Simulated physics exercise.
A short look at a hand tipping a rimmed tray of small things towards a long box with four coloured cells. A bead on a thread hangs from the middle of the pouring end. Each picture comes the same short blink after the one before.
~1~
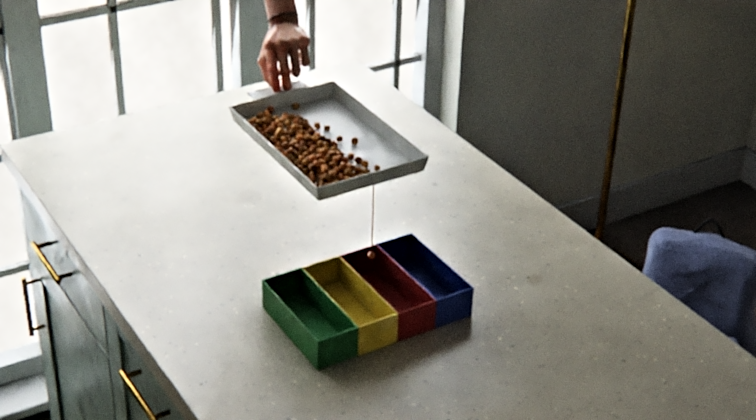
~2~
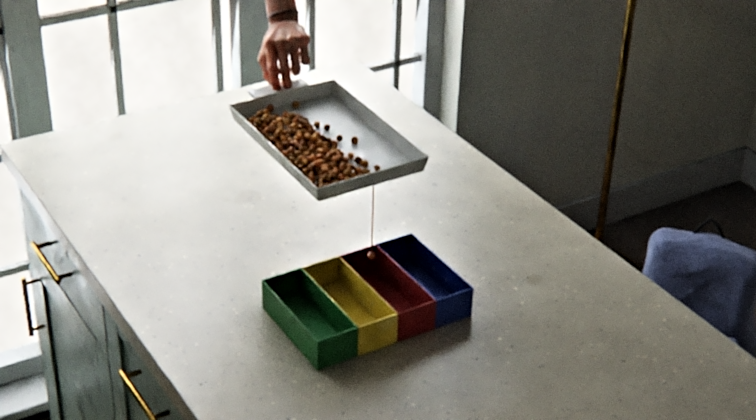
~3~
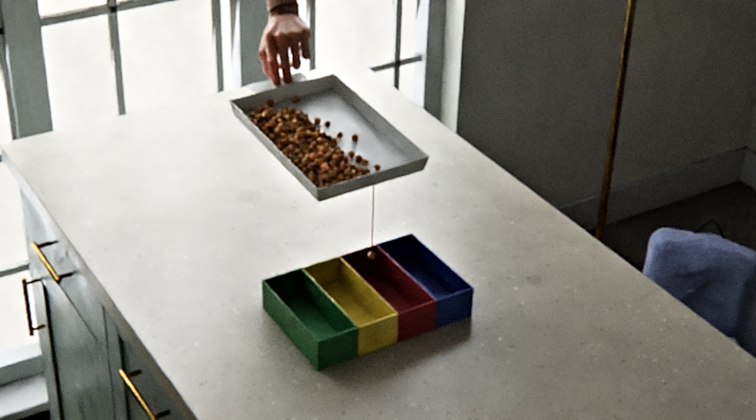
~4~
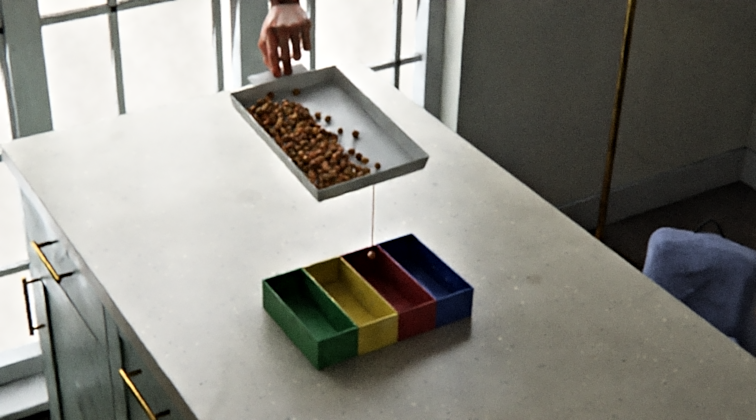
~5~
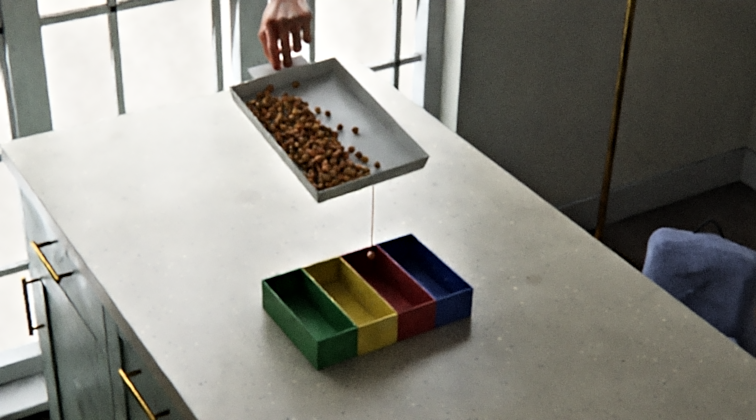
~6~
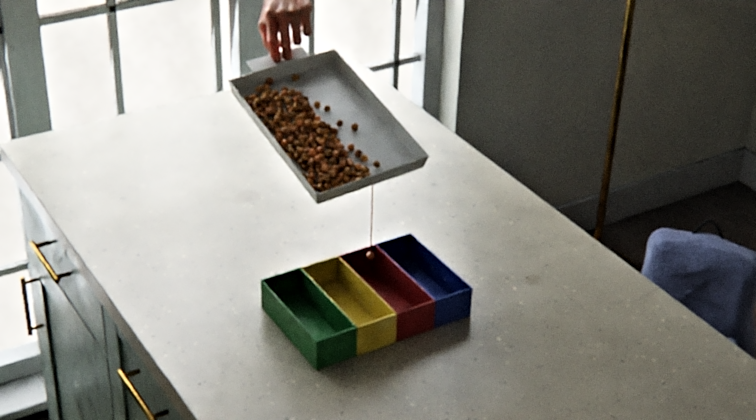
A hand at the far end of a grey rimmed tray slowly raises that end, above a pale countertop beside bright windows, seen from above at an angle by a still camera. Small brown chickpeas lie heaped along the tray's left side, and a bead hangs on a thread over a box with green, yellow, red and blue cells. The tray steepens slightly, its near left corner dipping a little.
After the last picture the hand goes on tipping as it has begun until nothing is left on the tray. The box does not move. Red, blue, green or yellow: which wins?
Fullest: The yellow cell.
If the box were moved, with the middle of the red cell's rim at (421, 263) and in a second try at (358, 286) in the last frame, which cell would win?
One: The green one. Two: That yellow cell.
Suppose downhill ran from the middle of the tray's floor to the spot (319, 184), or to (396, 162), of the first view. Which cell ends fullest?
First the yellow cell, then blue.
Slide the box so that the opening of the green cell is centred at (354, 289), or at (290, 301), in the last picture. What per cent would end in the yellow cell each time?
Near 10 % and 70 %.
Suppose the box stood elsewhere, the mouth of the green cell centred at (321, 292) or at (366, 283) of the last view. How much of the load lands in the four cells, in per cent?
Roughly 90 per cent, and 30 per cent.
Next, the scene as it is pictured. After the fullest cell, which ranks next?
It is the green one.
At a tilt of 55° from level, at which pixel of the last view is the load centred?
Close to (326, 156).
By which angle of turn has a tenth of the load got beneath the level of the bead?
At about 95°.
Soon, tray tipped steeply; nearly all on the tray; a stray few falling or outside the box.
A while on, tray tipped right over; nearly all on the tray; a small part in the yellow cell; a stray few in the green cell; a stray few falling or outside the box.
Towards the end, tray tipped past a quarter turn; about half in the yellow cell; about a quarter in the green cell; a small part in the red cell; a small part falling or outside the box.
Finally, tray tipped past a quarter turn; about half in the yellow cell; about a quarter in the green cell; a small part in the red cell; none in the blue cell; a small part outside the box.
